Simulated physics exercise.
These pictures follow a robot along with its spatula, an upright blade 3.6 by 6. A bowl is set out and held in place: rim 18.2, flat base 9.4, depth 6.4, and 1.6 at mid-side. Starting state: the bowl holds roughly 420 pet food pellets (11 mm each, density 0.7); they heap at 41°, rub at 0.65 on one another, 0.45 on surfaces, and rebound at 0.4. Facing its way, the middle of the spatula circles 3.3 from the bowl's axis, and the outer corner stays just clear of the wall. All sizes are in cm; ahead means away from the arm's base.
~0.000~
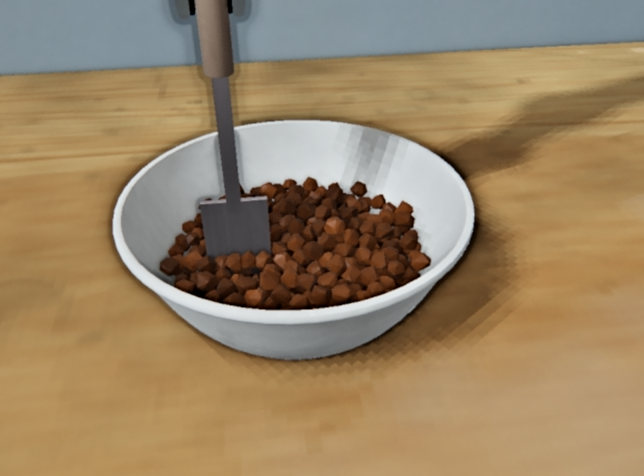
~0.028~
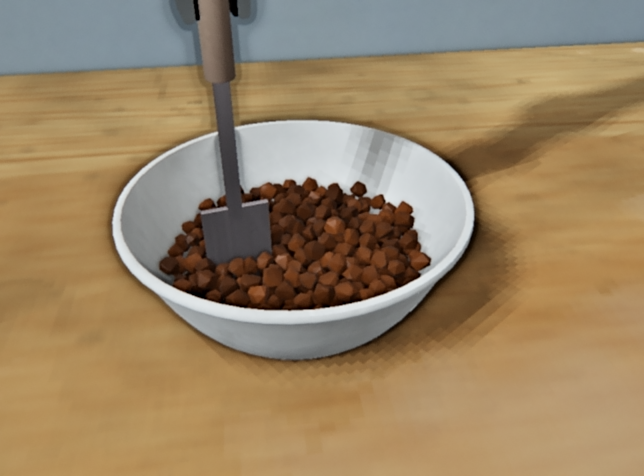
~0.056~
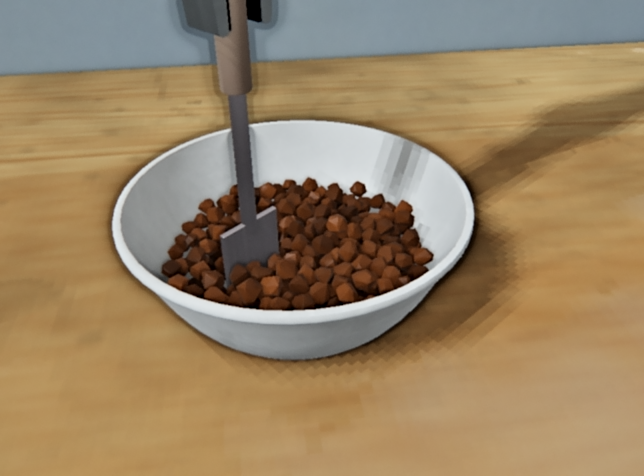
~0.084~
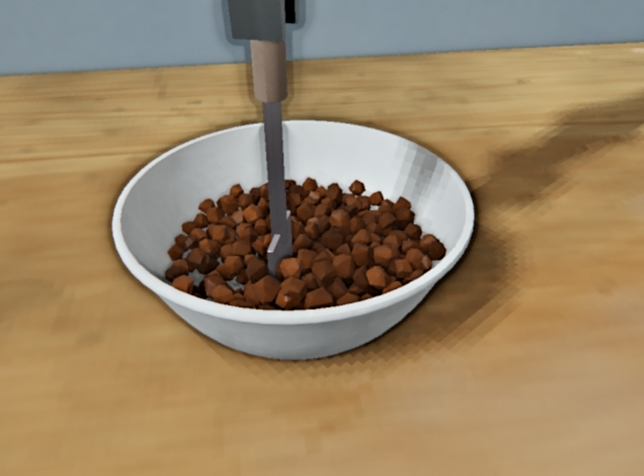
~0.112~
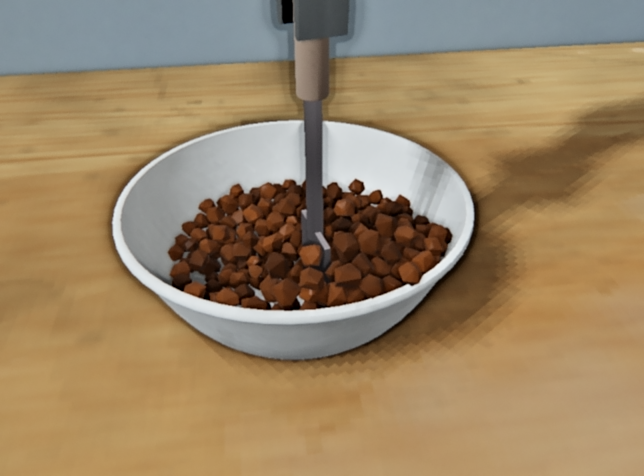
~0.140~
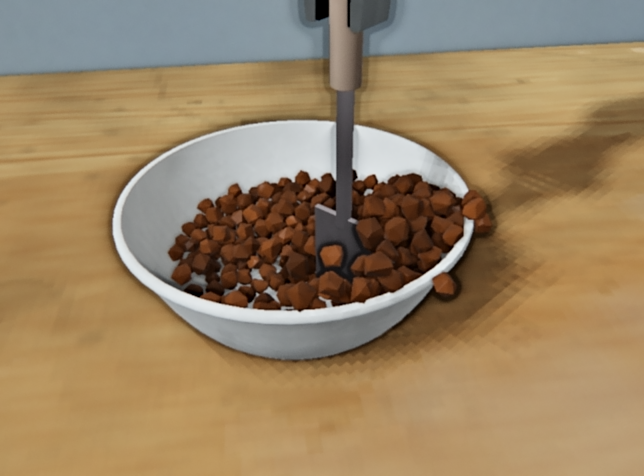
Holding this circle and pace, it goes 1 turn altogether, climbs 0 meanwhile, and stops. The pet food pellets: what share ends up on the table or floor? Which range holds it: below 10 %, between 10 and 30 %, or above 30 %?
It lies between 10 and 30 %.
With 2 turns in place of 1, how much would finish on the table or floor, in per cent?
Roughly 25 percent would end up there.
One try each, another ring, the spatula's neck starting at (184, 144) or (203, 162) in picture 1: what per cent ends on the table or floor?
Roughly 30 % and 45 %.
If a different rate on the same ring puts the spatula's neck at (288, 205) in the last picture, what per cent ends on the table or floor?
About 5 per cent.
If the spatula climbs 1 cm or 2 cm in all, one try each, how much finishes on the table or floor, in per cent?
It comes to about 15 per cent and about 15 per cent.
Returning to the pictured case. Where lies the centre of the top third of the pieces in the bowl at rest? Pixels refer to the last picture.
In the final view it lies around (235, 256).
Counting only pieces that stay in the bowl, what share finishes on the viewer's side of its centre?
Near 55 per cent of what stays in the bowl.
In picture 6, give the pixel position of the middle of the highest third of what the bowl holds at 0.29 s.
About (258, 157).
After 0.21 s, 215° round, highest piece 11 above the table; 394 in the bowl, 25 in flight or on the tool.
After 0.29 s, 297° round, highest piece 10 above the table; 373 in the bowl, 15 on the table or floor, 31 in flight or on the tool.
After 0.52 s, 0° round, highest piece 7 above the table; 347 in the bowl, 72 on the table or floor.
After 1.22 s, 0° round, highest piece 7 above the table; 347 in the bowl, 72 on the table or floor.
At rest, 347 in the bowl, 72 on the table or floor. That is 17 % on the table or floor.
